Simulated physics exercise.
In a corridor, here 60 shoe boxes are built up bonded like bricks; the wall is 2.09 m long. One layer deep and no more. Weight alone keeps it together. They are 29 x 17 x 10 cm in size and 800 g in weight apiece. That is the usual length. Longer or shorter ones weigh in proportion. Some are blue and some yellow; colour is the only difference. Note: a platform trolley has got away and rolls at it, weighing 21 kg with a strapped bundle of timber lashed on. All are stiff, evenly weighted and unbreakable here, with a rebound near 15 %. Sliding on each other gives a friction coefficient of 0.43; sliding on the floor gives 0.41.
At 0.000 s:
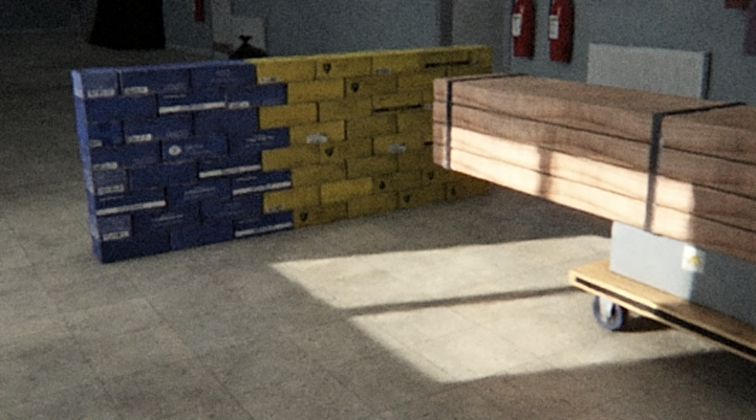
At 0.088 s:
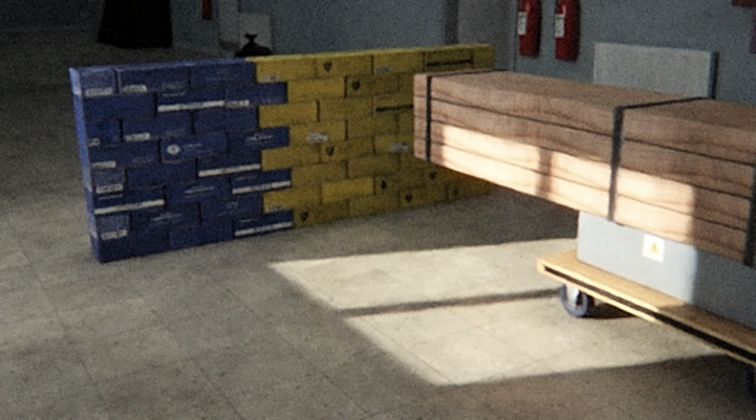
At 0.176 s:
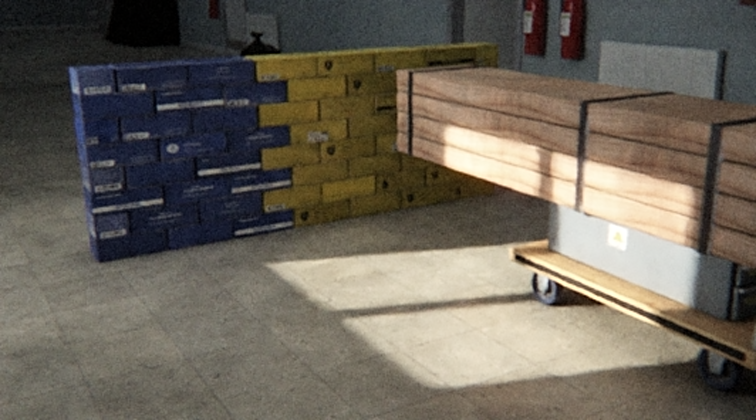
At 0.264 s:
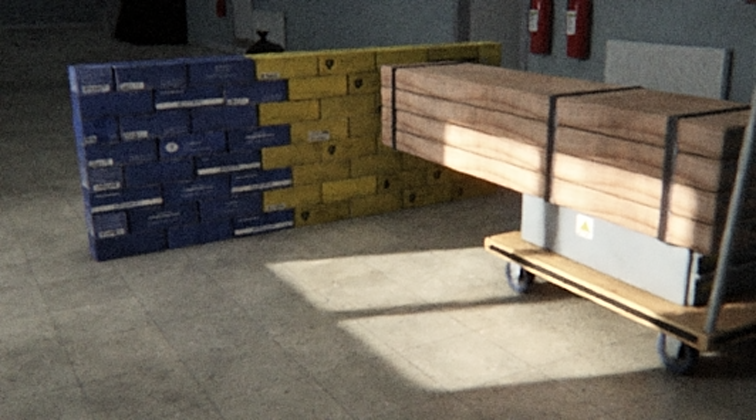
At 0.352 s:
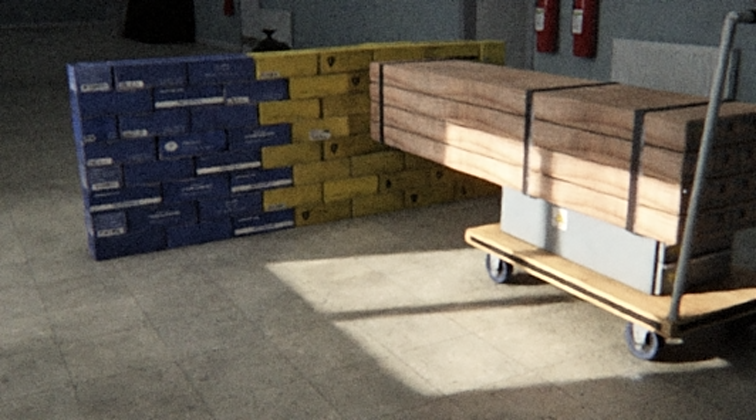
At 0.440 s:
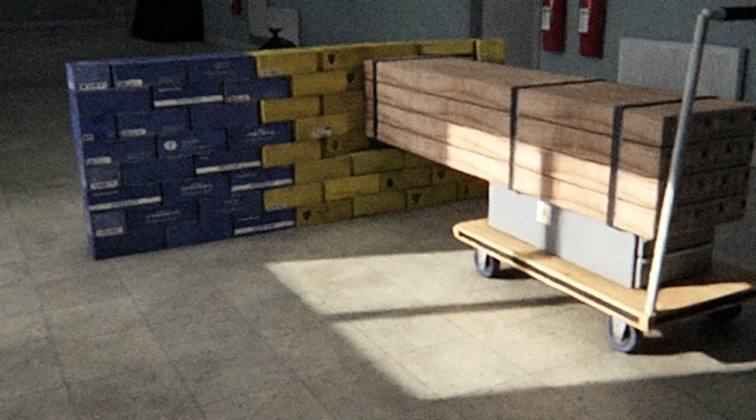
The footage shows a platform trolley carrying a long strapped load of brown planks rolling leftward across a sunlit floor toward a low wall of blue and yellow boxes, then pushing into the yellow section, shifting some boxes slightly.
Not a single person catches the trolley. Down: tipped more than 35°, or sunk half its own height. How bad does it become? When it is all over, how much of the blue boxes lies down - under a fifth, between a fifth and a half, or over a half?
Down at the end: Under a fifth.
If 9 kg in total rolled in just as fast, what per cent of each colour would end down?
You'd get yellow at 70 and blue at 10 per cent down.
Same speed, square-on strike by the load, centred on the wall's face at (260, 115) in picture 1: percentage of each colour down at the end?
Down at the end: Yellow 20 percent, blue 60 percent.
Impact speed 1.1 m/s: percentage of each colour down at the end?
Yellow 80%, blue 10%.
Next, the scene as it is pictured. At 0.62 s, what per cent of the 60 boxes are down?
10 per cent at that moment.
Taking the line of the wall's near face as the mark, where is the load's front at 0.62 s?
Measured: Approx. 25 cm.
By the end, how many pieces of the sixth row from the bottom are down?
Down at the end: 5.
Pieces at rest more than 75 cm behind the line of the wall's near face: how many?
About 12 pieces.
By 0.62 s, load 26 cm past the wall's line, still rolling; none of the 24 blue boxes down (5 of 60 in all colours); top blue box unmoved; top yellow box tilted 15°, 34 mm lower.
By 0.88 s, load 44 cm past the wall's line, still rolling; 2 of the 24 blue boxes down (26 of 60 in all colours); top blue box unmoved; top yellow box tilted 58°, 35 cm lower.
By 1.26 s, load 66 cm past the wall's line, still rolling; 2 of the 24 blue boxes down (27 of 60 in all colours); top blue box unmoved; top yellow box upside down.
When it is over (2.9 s), load 1.00 m past the wall's line, stopped; 2 of the 24 blue boxes down (27 of 60 in all colours); top blue box unmoved; top yellow box upside down. That is 8 per cent. In pixels of the last frame, middles, top blue box near (146, 72), top yellow box near (385, 137).
